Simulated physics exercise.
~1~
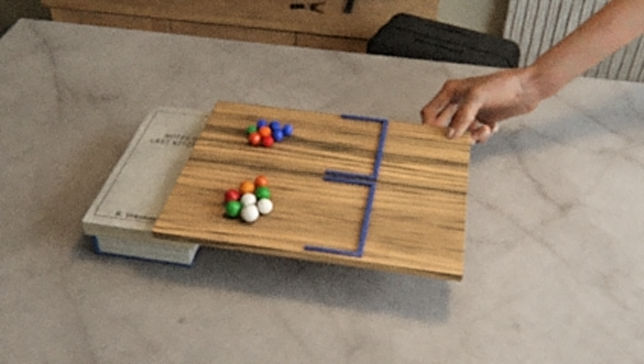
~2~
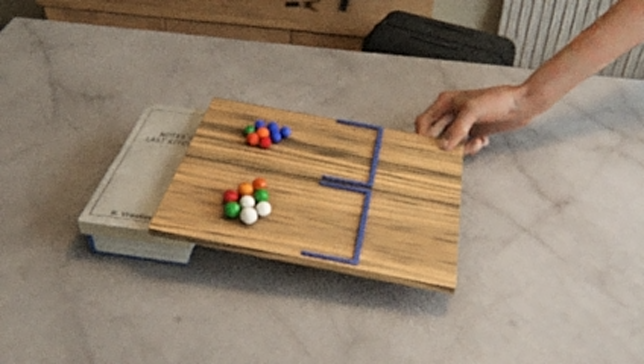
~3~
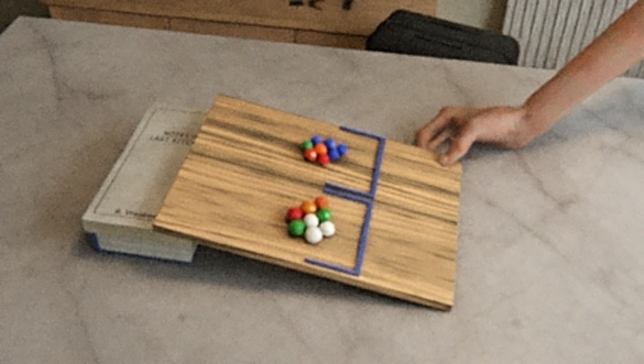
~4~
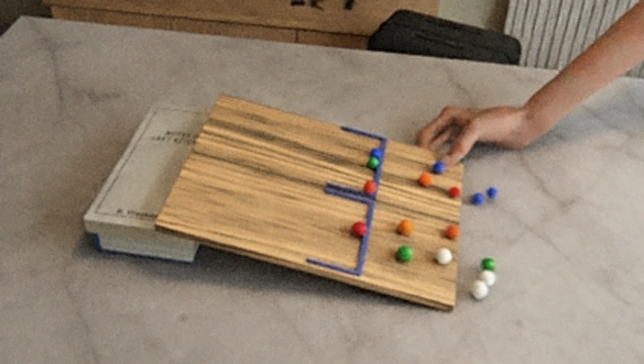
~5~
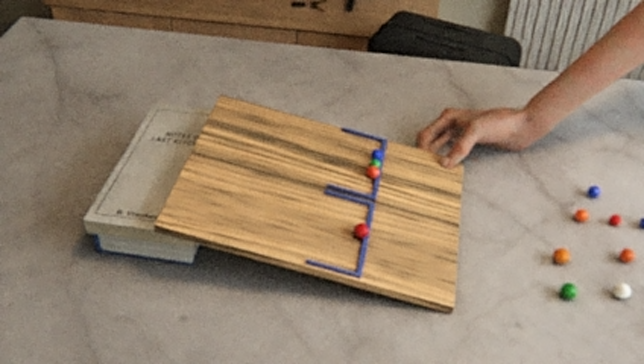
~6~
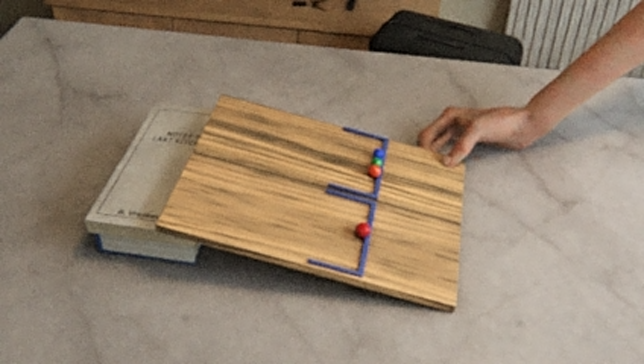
A hand at the right holds the edge of a striped wooden board on a grey marbled counter, seen from above at an angle, while the board's left end rests on a pale book or box. Two clusters of small coloured balls sit on the board, left of blue strips fixed across their paths. The hand lowers its end, tilting the board down to the right, and both clusters roll toward the strips. Most balls pass over them, drop off the board and scatter rightward across the counter, out of view. A few stay caught against the strips, the hand still at the board's edge.
